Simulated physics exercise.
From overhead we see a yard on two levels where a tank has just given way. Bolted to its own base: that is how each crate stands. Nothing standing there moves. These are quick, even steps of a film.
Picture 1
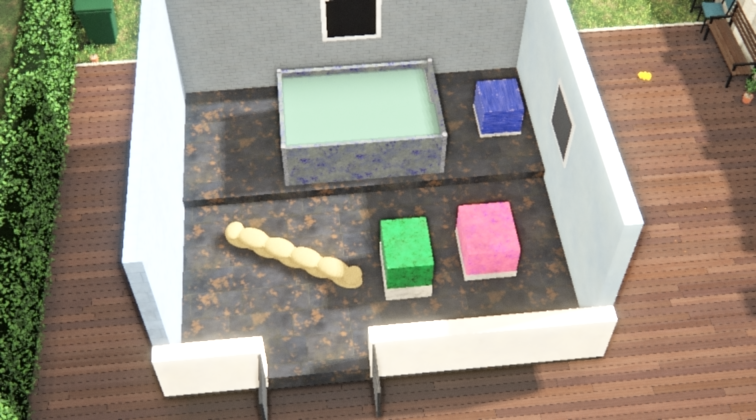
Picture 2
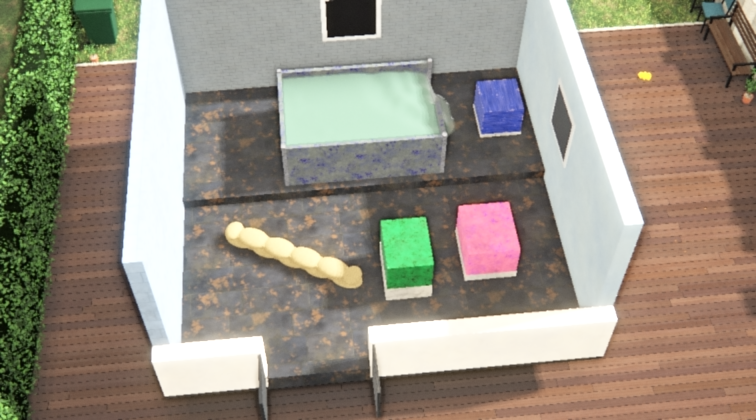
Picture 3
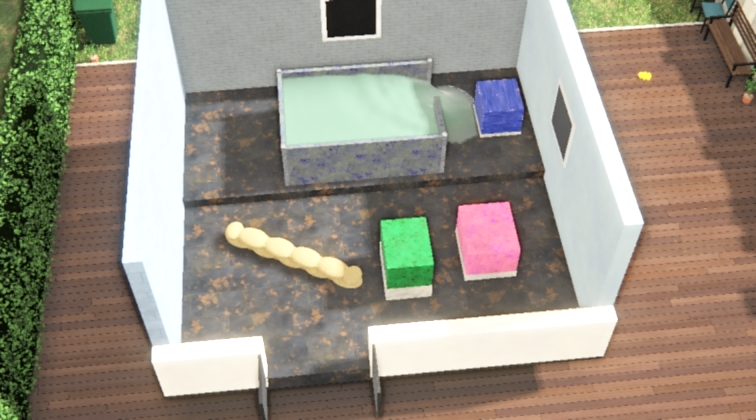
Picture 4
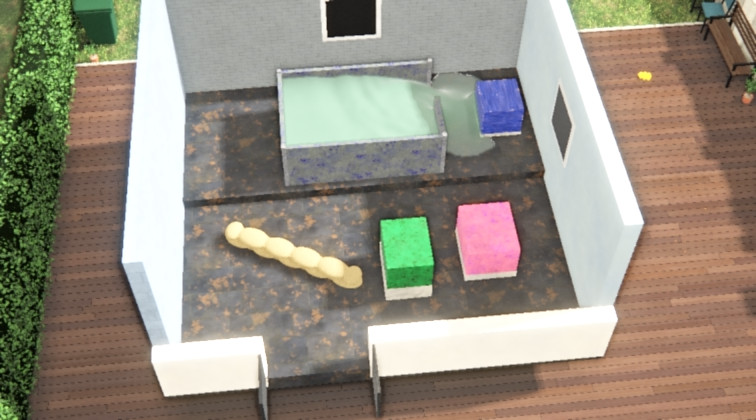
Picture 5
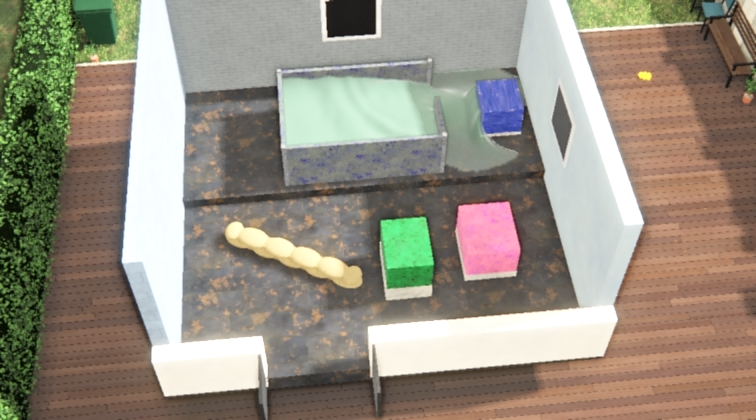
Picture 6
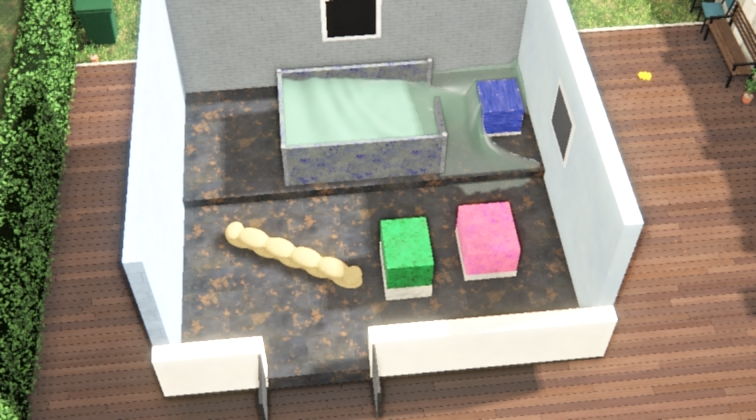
Open tank giving way at its right side, water pouring out, spreading around the blue crate and reaching toward the pink one.
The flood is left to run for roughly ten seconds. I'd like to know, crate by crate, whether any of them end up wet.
The pink crate meets the water; the green crate never meets the water; the blue crate meets the water.
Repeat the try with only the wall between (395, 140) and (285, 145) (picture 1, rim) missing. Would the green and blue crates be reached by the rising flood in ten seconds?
Result - green crate gets flooded, blue crate stays clear.
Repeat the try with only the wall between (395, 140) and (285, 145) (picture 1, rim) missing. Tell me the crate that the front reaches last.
My pick is the blue one.
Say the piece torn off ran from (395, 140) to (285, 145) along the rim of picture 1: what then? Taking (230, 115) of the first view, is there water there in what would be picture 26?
Check at the point: Never reached.
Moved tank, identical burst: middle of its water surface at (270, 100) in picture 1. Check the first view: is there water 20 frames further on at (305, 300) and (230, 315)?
Not reached, not reached.
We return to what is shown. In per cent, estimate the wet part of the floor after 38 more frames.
90 %.
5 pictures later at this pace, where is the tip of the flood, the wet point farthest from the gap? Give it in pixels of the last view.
I'd point to (565, 263).
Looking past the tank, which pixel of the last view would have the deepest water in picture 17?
Check close to (466, 74).
A moment on, water covers 25 % of the floor; the pink crate water round its plinth, the green crate not reached, the blue crate water round its plinth.
Next, water covers 35 % of the floor; the pink crate water round its plinth, the green crate water round its plinth, the blue crate water round its plinth.
Then, water covers 55 % of the floor; the pink crate water round its plinth, the green crate water round its plinth, the blue crate water round its plinth.
Later, water covers 90 % of the floor; the pink crate water round its plinth, the green crate water round its plinth, the blue crate water round its plinth.
In the end, water covers 95 % of the floor; the pink crate was topped, the green crate stayed above the water, the blue crate was topped.
